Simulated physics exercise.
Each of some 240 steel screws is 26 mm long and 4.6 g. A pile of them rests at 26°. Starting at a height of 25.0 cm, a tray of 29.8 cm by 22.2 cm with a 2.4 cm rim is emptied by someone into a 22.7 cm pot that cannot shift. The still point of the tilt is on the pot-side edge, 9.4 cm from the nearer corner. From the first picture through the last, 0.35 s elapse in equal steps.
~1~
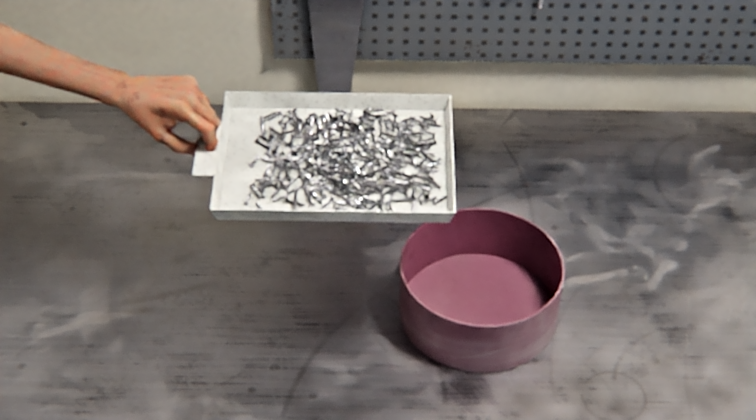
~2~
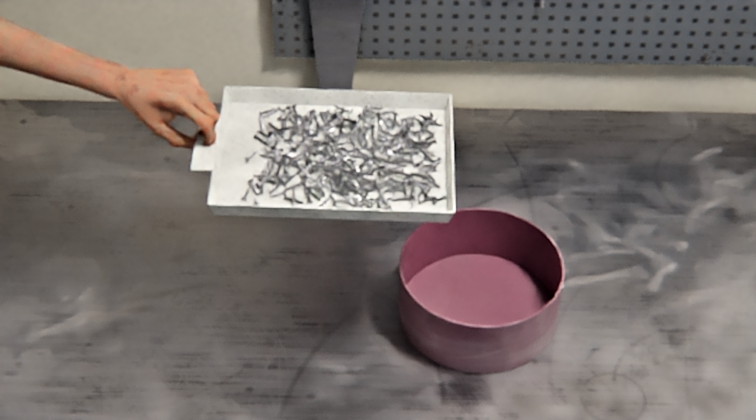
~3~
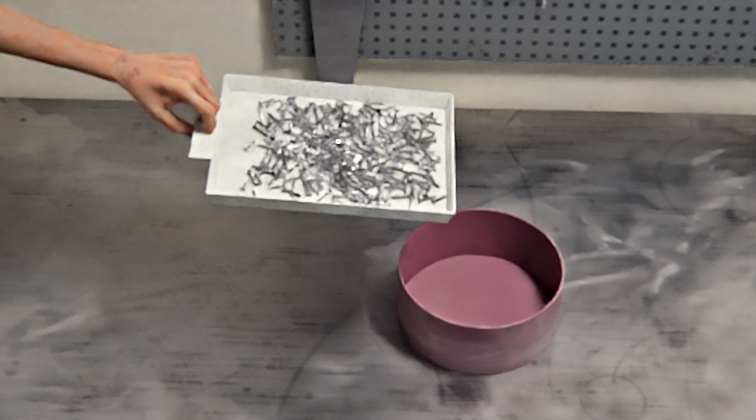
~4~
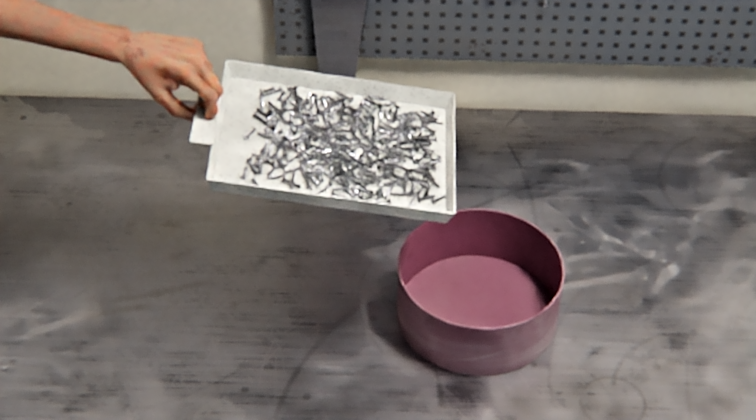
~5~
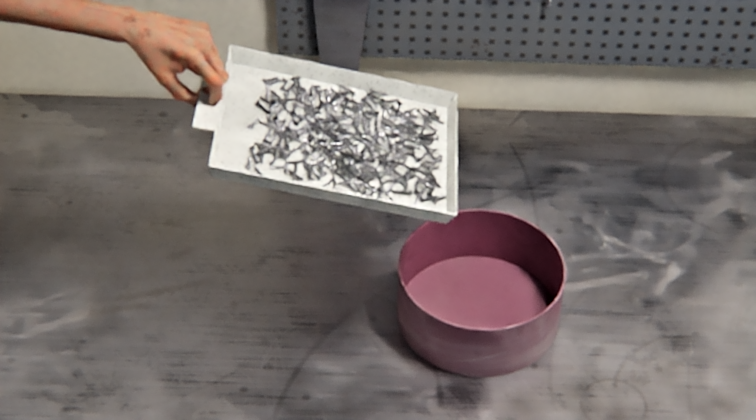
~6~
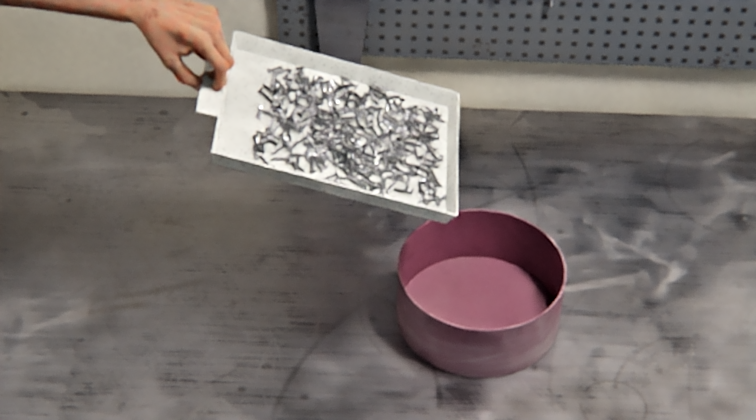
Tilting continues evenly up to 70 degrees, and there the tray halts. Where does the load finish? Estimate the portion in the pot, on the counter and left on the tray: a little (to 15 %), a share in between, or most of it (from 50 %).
Pot: A share in between; counter: A little; left on the tray: Most of it.
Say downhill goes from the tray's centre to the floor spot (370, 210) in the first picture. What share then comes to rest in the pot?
Near 30 percent, give or take.
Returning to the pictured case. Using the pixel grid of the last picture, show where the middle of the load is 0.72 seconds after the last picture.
The load's centre is near (449, 152) at that time.
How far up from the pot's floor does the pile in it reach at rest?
Close to 1.5 cm up.
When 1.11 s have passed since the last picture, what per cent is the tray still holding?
About 90 per cent.
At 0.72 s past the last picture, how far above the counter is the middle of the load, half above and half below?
The halfway mark sits at about 28 cm.
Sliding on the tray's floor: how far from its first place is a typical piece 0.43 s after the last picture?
By then it sits near 7 cm from where it began.
Then, 0.43 s after the last picture, tilt 42 degrees; the tray holds 100 %, the pot 0 %.
Then, 0.72 s after the last picture, tilt 59 degrees; the tray holds 100 %, the pot 0 %.
Then, 1.11 s after the last picture, tilt 70 degrees; the tray holds 90 %, the pot 5 %.
In the end, pot 35 %, counter 5 %, tray 60 %.
